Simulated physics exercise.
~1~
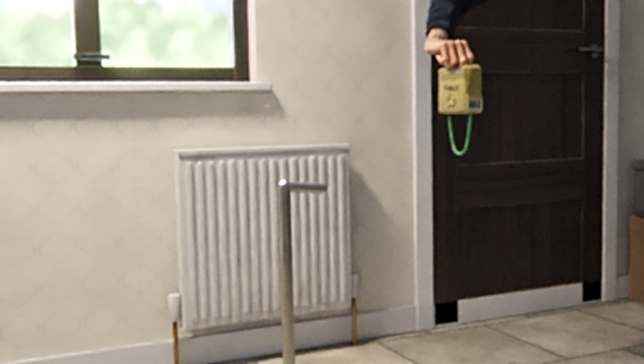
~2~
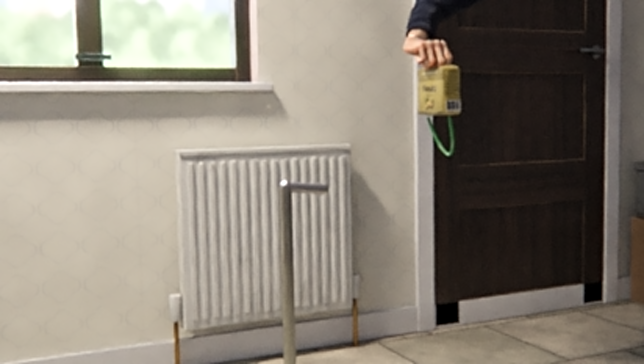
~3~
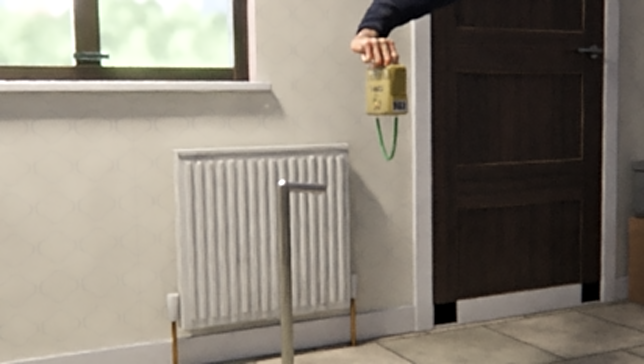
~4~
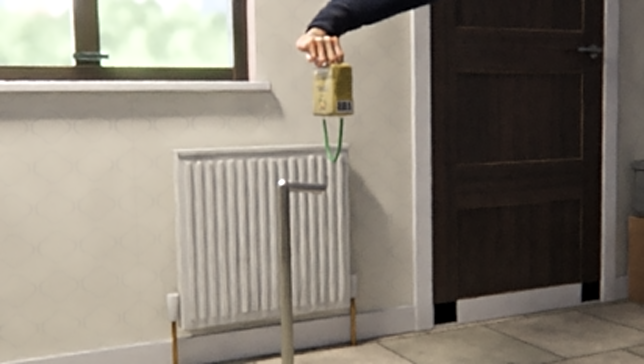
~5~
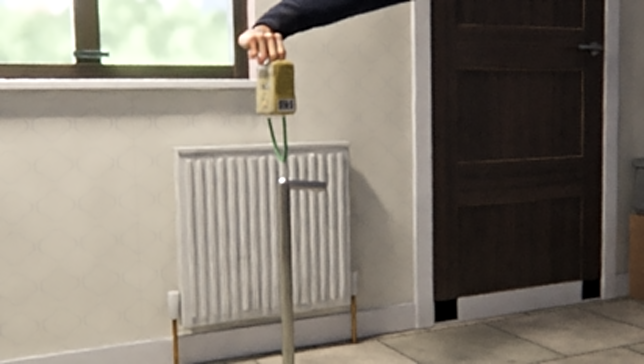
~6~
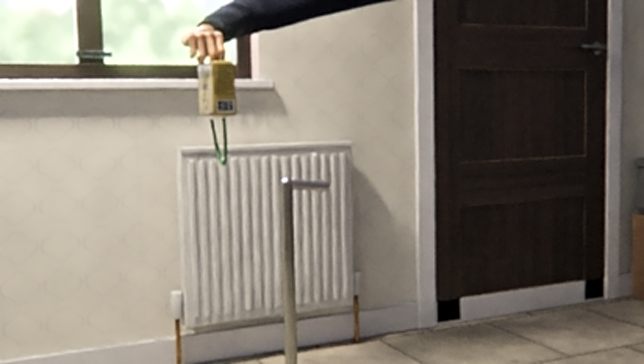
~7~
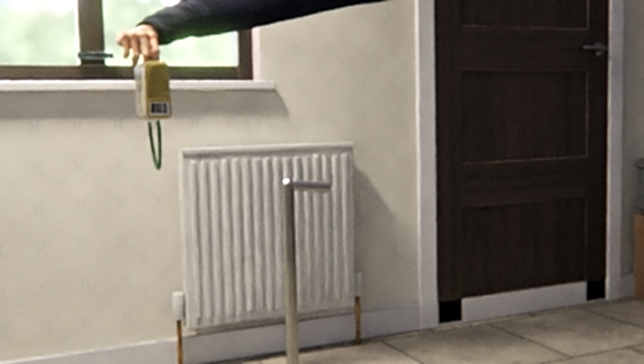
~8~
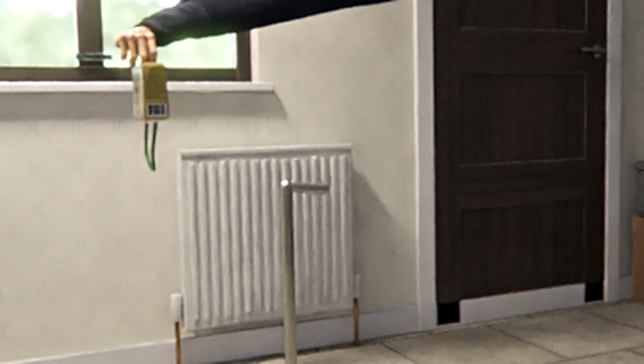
In a room with a dark door, a white radiator and a window, a metal post with a short sideways hook stands in the foreground. A hand in a dark sleeve holds a small yellow pouch upright near the door, with a green loop dangling beneath it. The arm carries the pouch steadily left, past the door frame and above the radiator. The pouch passes over the post, the loop hanging close to its top, and keeps moving without catching. It comes to rest below the window, clear of the post, still in the hand with its loop hanging free.
